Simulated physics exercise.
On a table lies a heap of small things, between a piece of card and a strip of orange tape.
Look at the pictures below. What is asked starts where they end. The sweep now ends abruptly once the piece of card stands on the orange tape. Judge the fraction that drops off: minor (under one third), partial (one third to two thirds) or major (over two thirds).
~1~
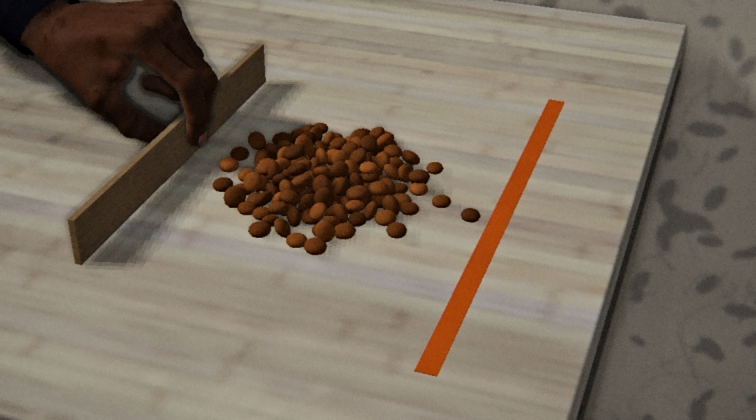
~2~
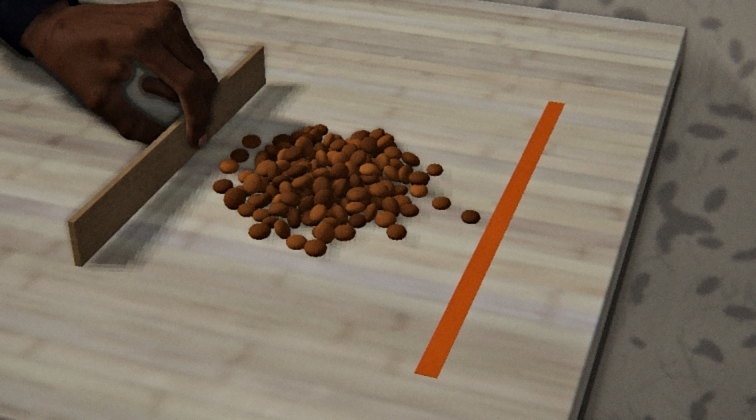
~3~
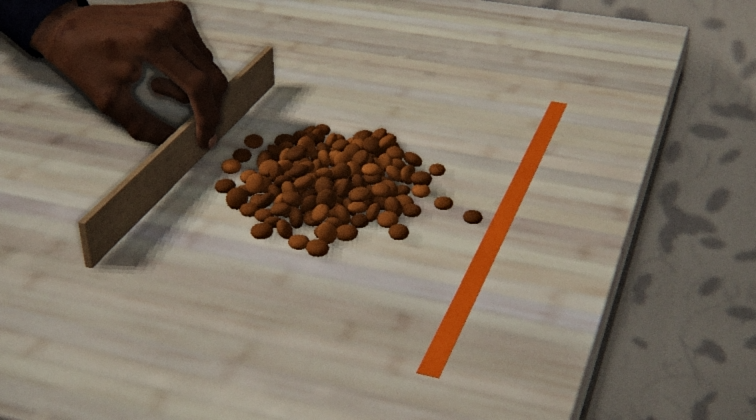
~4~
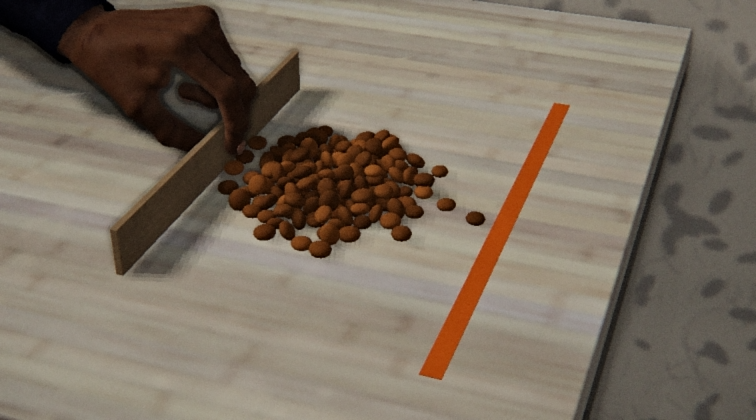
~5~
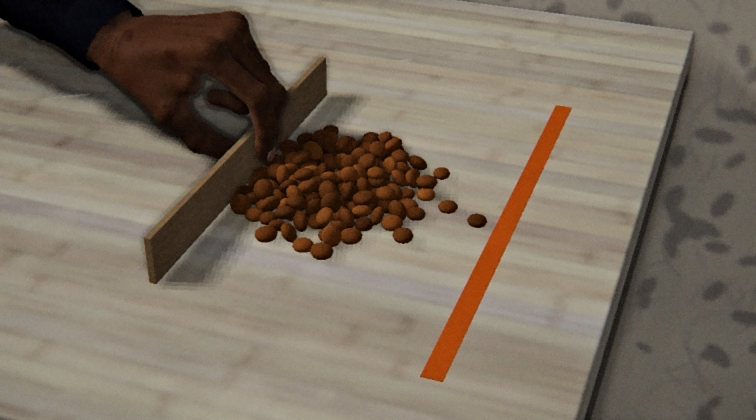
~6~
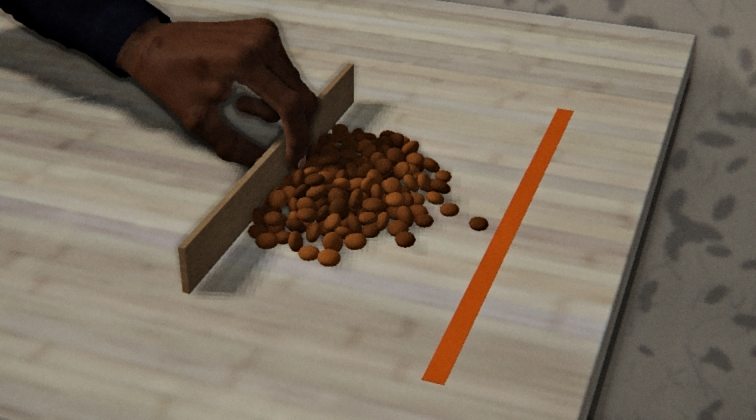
The push sends a small minority, below one third, off the edge.
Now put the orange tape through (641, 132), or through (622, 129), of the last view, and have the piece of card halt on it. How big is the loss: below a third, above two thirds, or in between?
First try: Beyond two thirds; second try: Over two thirds.
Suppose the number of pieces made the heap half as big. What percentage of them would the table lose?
That works out to something like 0 percent.
Shortly afterwards, piece of card still moving, near (401, 164); heap all on the table, its front near (552, 240).
Next, piece of card stopped at the orange tape; heap a little over the edge.
Some moments later, piece of card stopped at the orange tape; heap near a quarter over the edge.
In the end, piece of card stopped at the orange tape; heap near a quarter over the edge.
